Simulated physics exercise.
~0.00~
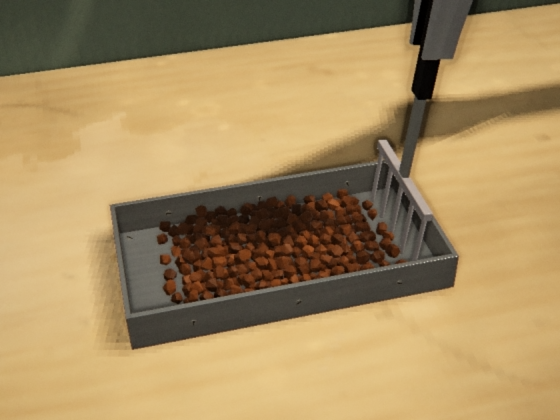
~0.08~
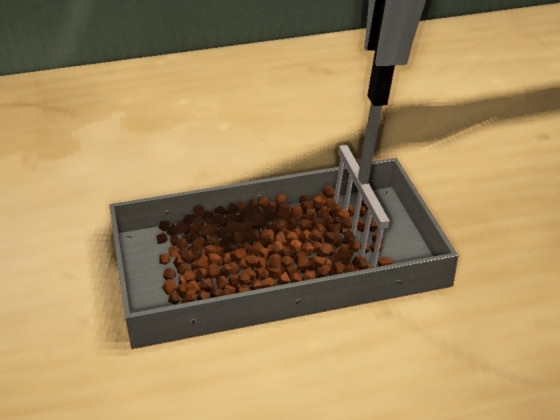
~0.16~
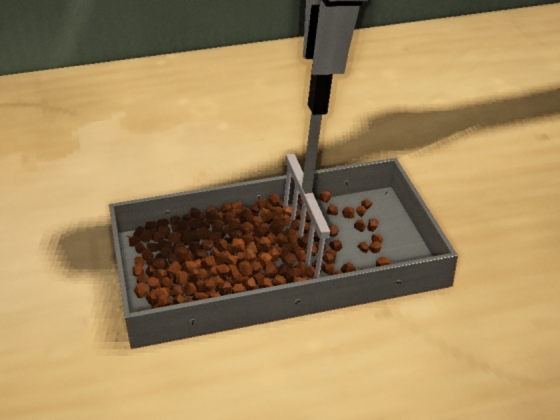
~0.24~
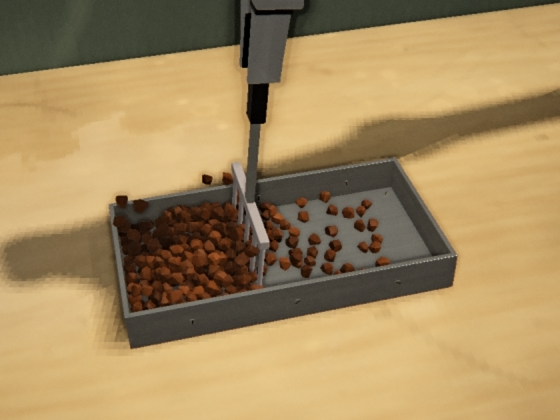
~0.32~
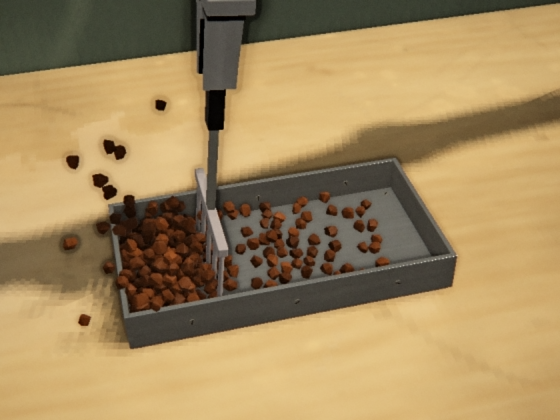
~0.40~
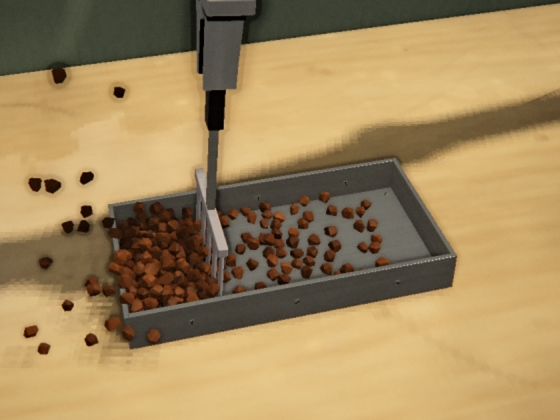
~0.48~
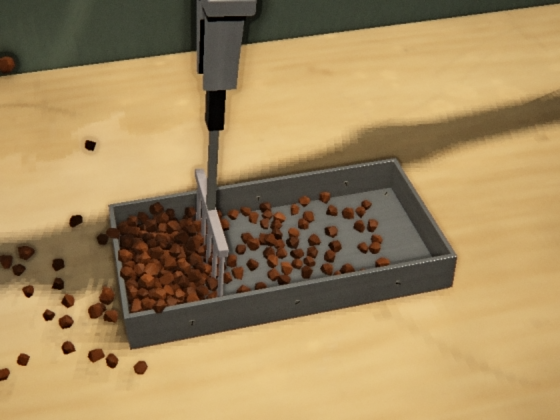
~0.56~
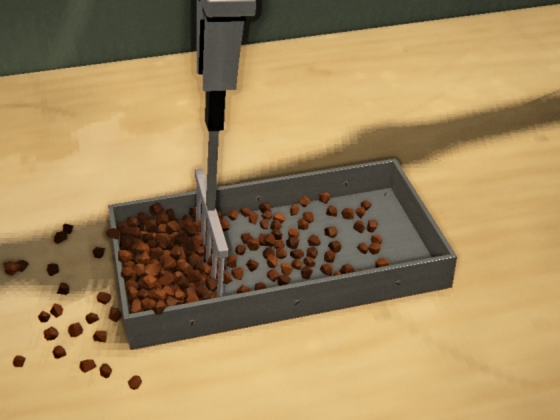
A grey comb with a few tines, held by a dark and silver robotic arm, stands at the right end of a shallow grey trough on a pale wooden table, seen from above at an angle. Reddish-brown pellets cover much of the trough floor. The arm drags the comb left, heaping the pellets ahead of it while some slip through and stay scattered behind. As the heap packs against the left end, pellets spill over the rim and tumble across the table. The comb stops short of that end, leaving a dense pile, with a small share of pellets lying outside.
